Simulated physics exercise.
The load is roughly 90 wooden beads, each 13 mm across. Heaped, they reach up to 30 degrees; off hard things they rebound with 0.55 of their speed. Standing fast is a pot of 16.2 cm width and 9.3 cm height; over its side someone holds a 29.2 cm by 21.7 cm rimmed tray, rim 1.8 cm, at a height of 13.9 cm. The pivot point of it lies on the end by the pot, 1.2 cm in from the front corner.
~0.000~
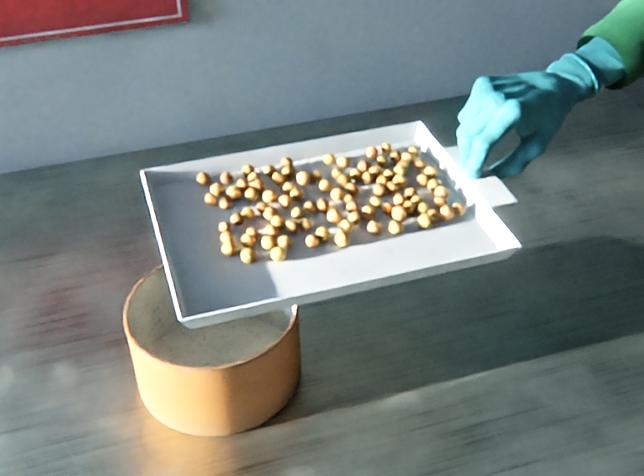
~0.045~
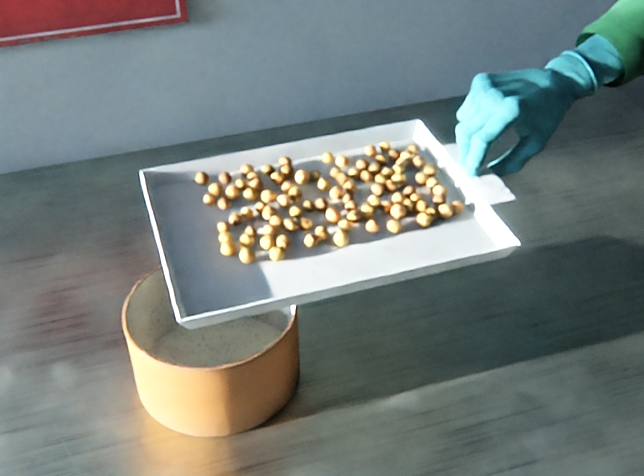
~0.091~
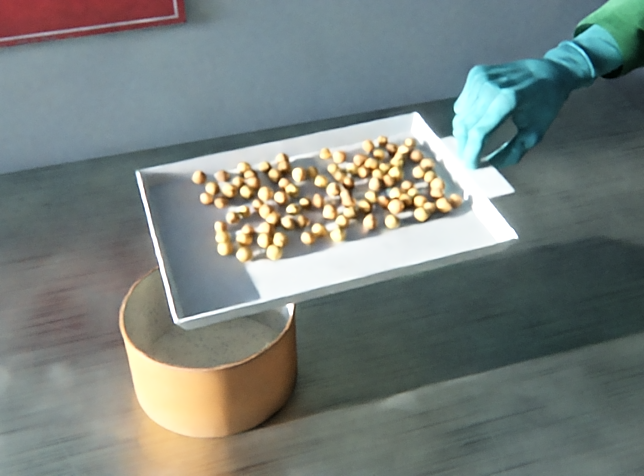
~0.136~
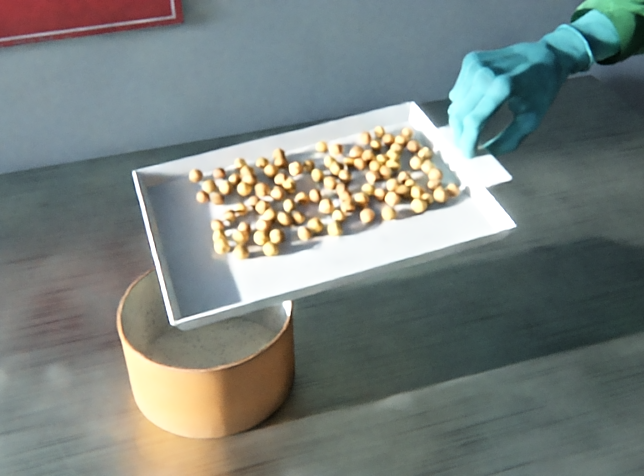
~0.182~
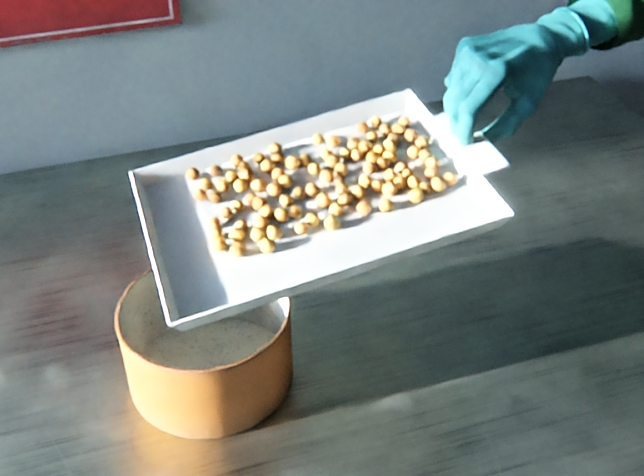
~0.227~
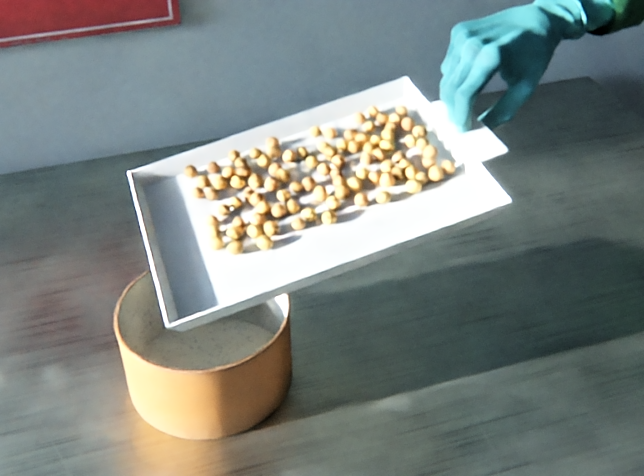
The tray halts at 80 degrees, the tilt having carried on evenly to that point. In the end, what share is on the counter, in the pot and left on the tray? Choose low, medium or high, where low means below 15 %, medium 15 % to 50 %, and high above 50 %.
Shares - counter: High, pot: Medium, left on the tray: Low.
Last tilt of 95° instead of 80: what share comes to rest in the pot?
In that case, near 25 percent.
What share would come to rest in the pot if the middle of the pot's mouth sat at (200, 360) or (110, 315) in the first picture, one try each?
Roughly 35 per cent, then 75 per cent.
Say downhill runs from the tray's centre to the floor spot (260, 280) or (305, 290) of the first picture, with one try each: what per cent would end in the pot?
Roughly 0 per cent on the first try and 0 per cent on the second.
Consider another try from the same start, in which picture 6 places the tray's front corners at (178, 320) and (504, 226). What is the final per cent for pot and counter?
Pot: 0, counter: 100.
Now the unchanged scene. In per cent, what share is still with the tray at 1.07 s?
Around 80 percent.
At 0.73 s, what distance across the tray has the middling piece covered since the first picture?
14 cm.
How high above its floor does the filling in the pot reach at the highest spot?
Roughly 1.5 cm up.
After 0.73 s, tilt 43 degrees; the tray holds 100 %, the pot 0 %.
After 1.07 s, tilt 66 degrees; the tray holds 80 %, the pot 5 %.
Then, at 1.50 s, tilt 80 degrees; the tray holds 15 %, the pot 20 %.
At rest (2.5 s), counter 70 %, pot 30 %, tray 0 %.
